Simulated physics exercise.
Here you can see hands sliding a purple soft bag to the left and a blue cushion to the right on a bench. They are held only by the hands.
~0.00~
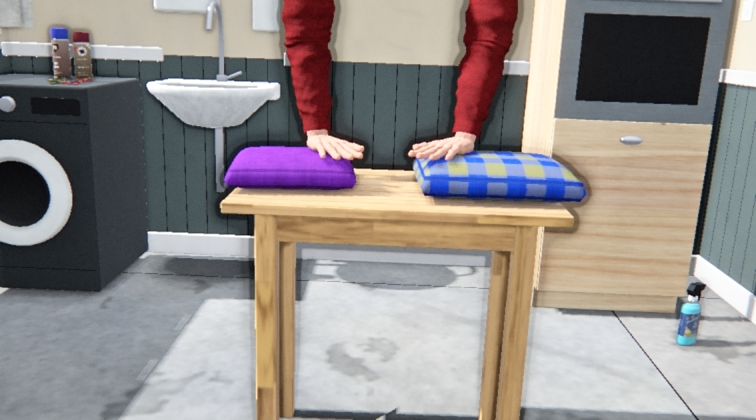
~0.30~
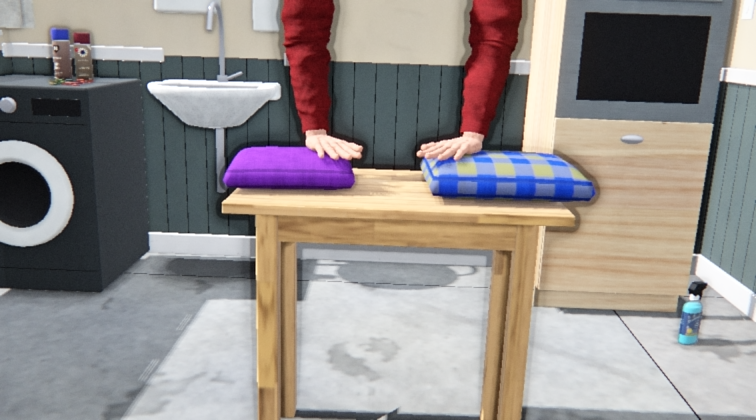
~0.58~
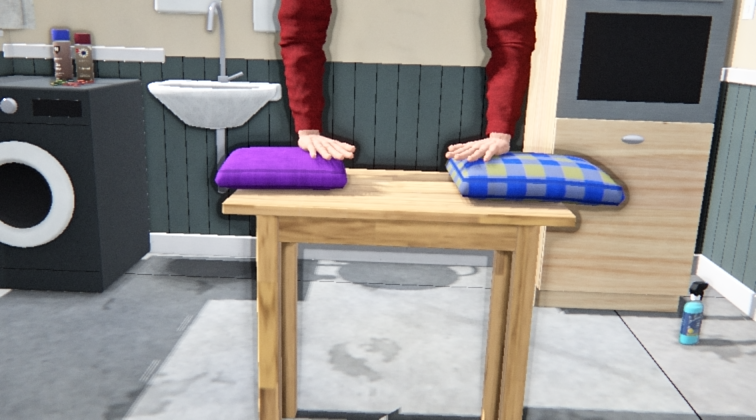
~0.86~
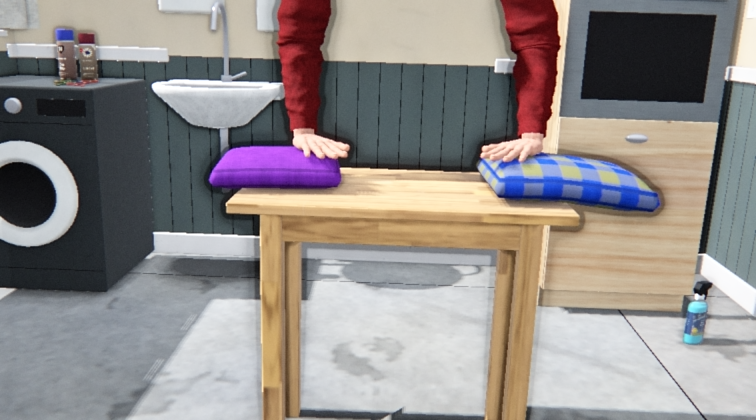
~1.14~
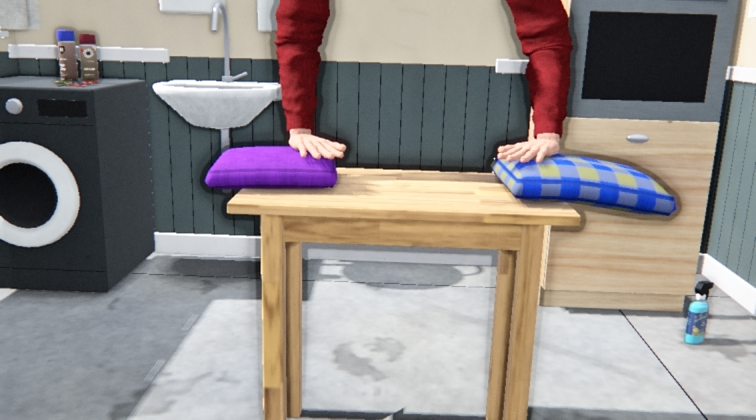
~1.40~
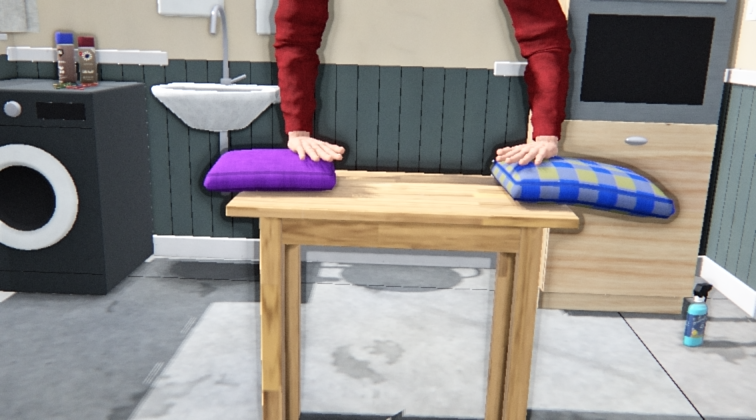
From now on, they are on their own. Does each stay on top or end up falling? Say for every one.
My answer: The purple soft bag stays on top; the blue cushion ends up falling.
By 1.68 s, soft bag unmoved; cushion tipping outwards near (580, 202).
By 1.92 s, soft bag unmoved; cushion falling near (585, 313).
By 2.16 s, soft bag unmoved; cushion on the floor.
When it is over, soft bag unmoved; cushion on the floor. The purple soft bag stays up there and the blue cushion tips over and falls.
